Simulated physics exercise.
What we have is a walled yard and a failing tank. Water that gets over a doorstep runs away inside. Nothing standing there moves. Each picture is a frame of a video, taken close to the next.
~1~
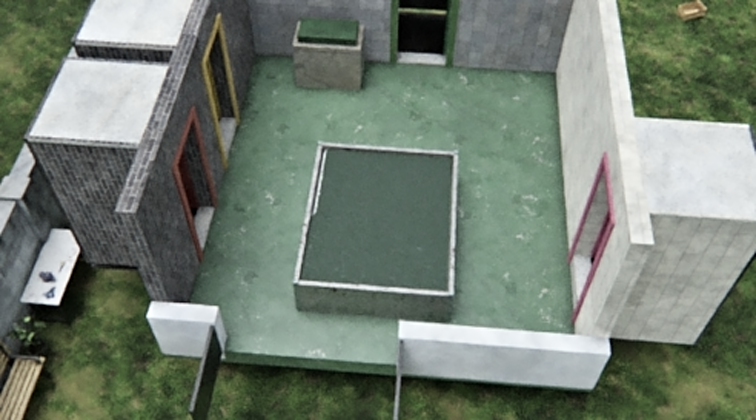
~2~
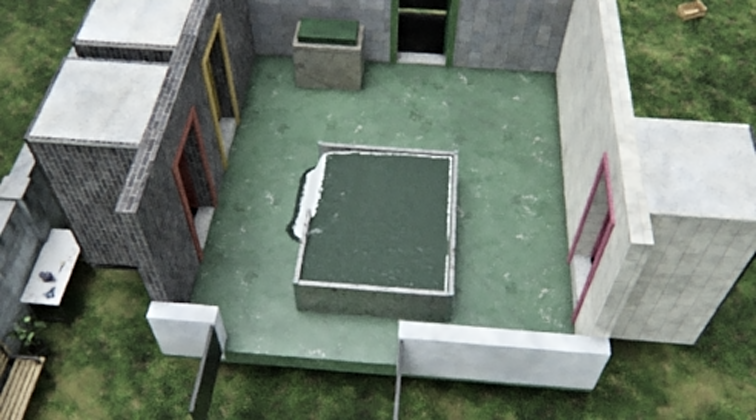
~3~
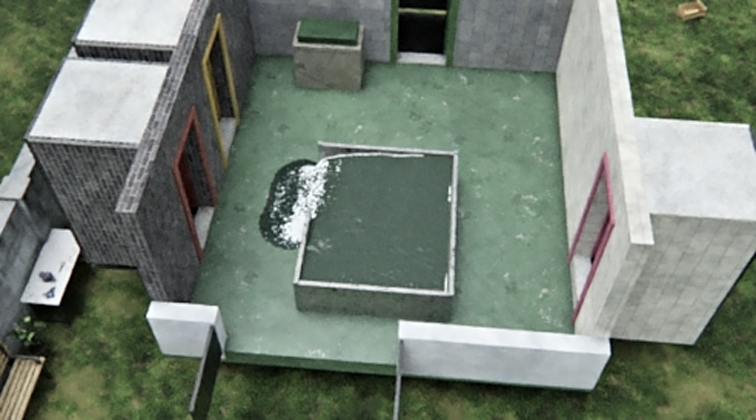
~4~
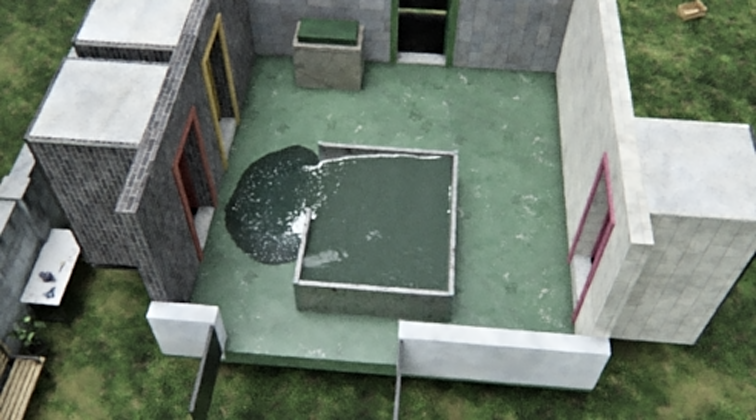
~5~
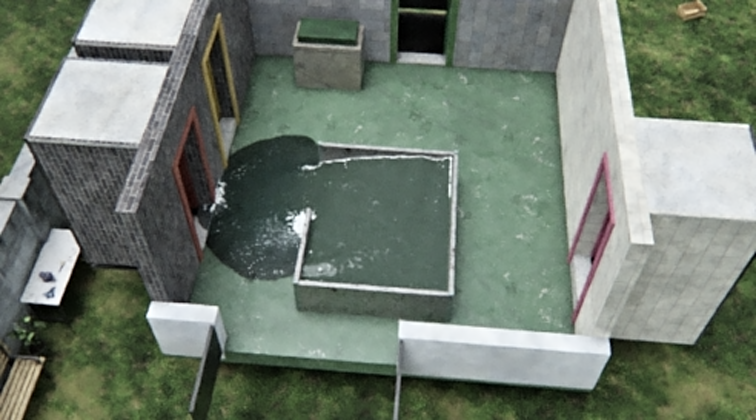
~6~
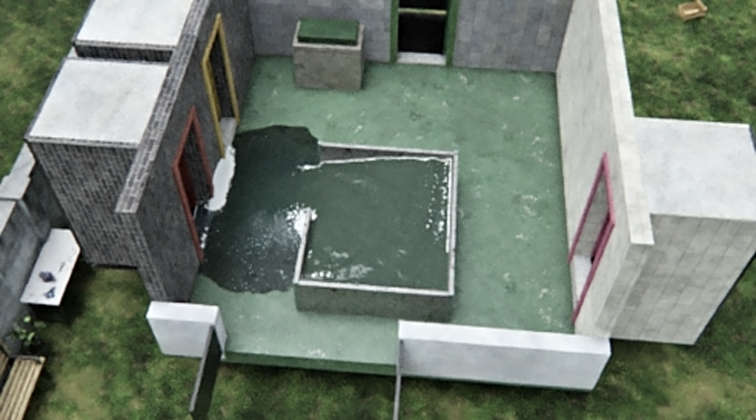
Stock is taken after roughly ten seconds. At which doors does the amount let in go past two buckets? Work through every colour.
Door by door: The pink door stays at two or fewer; the green door stays at two or fewer; the yellow door goes past two; the red door goes past two.
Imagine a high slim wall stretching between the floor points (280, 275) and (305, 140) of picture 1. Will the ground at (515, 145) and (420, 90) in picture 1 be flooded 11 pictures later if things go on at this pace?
Taking the points in order, the first is high and dry and the second is inundated.
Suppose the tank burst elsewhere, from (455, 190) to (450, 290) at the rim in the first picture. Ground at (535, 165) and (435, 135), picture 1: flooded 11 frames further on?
Note: Point one inundated; point two unreached.
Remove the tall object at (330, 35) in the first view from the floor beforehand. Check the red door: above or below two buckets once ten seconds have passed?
My guess is that the red one overshoots the threshold.
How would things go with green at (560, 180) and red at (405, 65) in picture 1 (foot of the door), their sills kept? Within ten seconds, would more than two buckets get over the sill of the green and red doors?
Taking them in turn, the green one tops the two-pail mark and the red one falls short.
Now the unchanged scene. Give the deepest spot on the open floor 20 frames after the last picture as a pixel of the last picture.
Roughly at (247, 89).
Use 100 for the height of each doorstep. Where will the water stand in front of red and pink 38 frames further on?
The first is near 310 per cent, the second near 0 per cent.
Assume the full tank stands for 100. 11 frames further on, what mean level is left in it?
Around 60 percent.
A moment on, water covers 20 % of the floor; the pink door not reached, the green door not reached, the yellow door under two buckets in, the red door far over two buckets in.
Next, water covers 25 % of the floor; the pink door not reached, the green door not reached, the yellow door over two buckets in, the red door far over two buckets in.
Then, water covers 45 % of the floor; the pink door not reached, the green door wet at the sill, nothing in, the yellow door far over two buckets in, the red door far over two buckets in.
Later, water covers 85 % of the floor; the pink door not reached, the green door wet at the sill, nothing in, the yellow door far over two buckets in, the red door far over two buckets in.
In the end, water covers 95 % of the floor; the pink door wet at the sill, nothing in, the green door wet at the sill, nothing in, the yellow door far over two buckets in, the red door far over two buckets in.
